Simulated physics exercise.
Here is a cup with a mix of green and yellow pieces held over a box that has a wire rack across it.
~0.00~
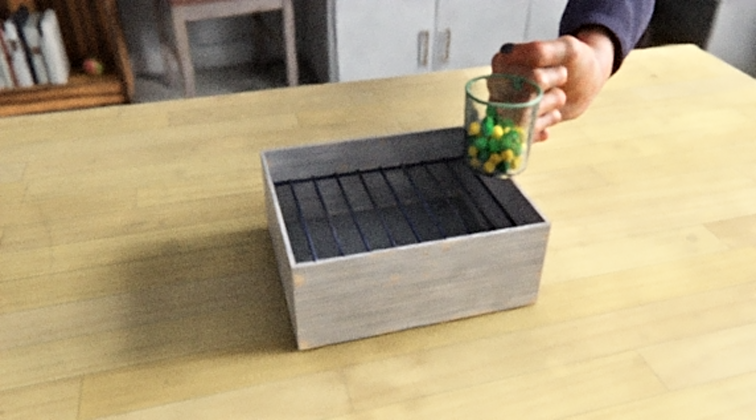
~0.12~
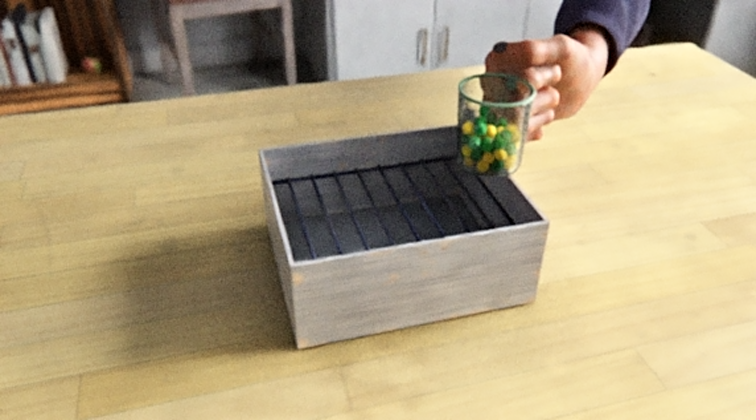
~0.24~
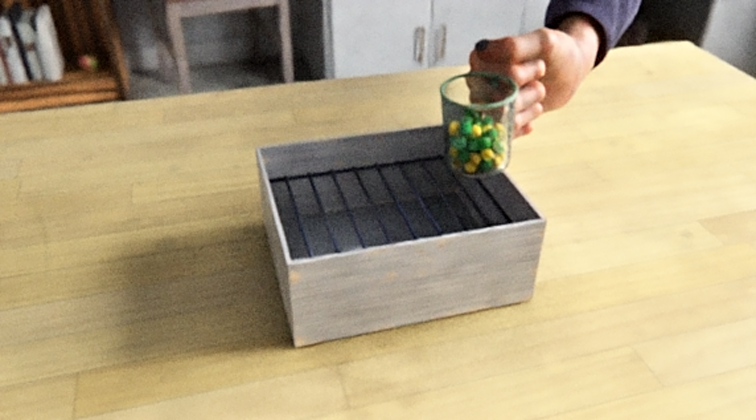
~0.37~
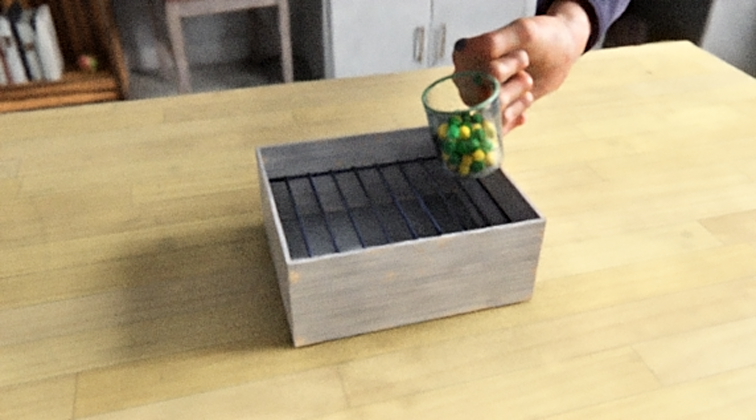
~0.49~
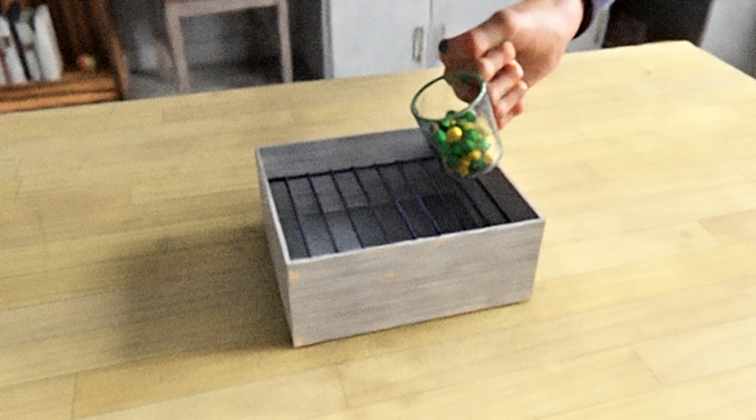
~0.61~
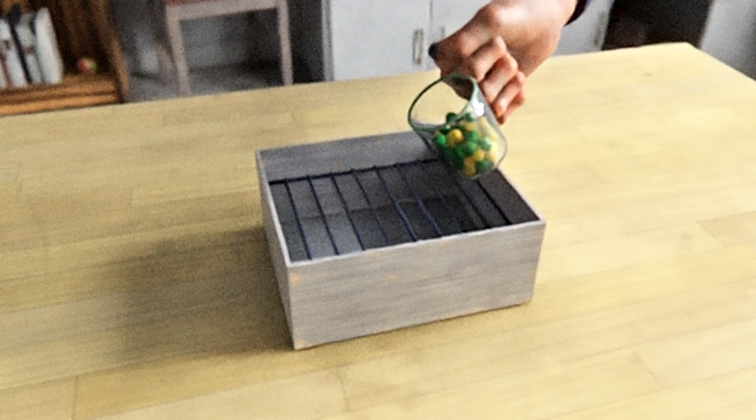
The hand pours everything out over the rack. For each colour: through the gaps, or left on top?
In the end the green ones pass the rack, and the yellow ones pass the rack.
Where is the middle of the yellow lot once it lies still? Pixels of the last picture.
Around (413, 259).
By 0.98 s, green ones, every one in the cup; yellow ones, every one in the cup.
By 1.37 s, green ones, almost all in the cup, about a tenth on or over the wires; yellow ones, every one in the cup.
By 1.83 s, green ones, about a tenth on or over the wires, almost all under the rack; yellow ones, about a tenth on or over the wires, the larger part under the rack.
When it is over (3.0 s), green ones, every one under the rack; yellow ones, every one under the rack.
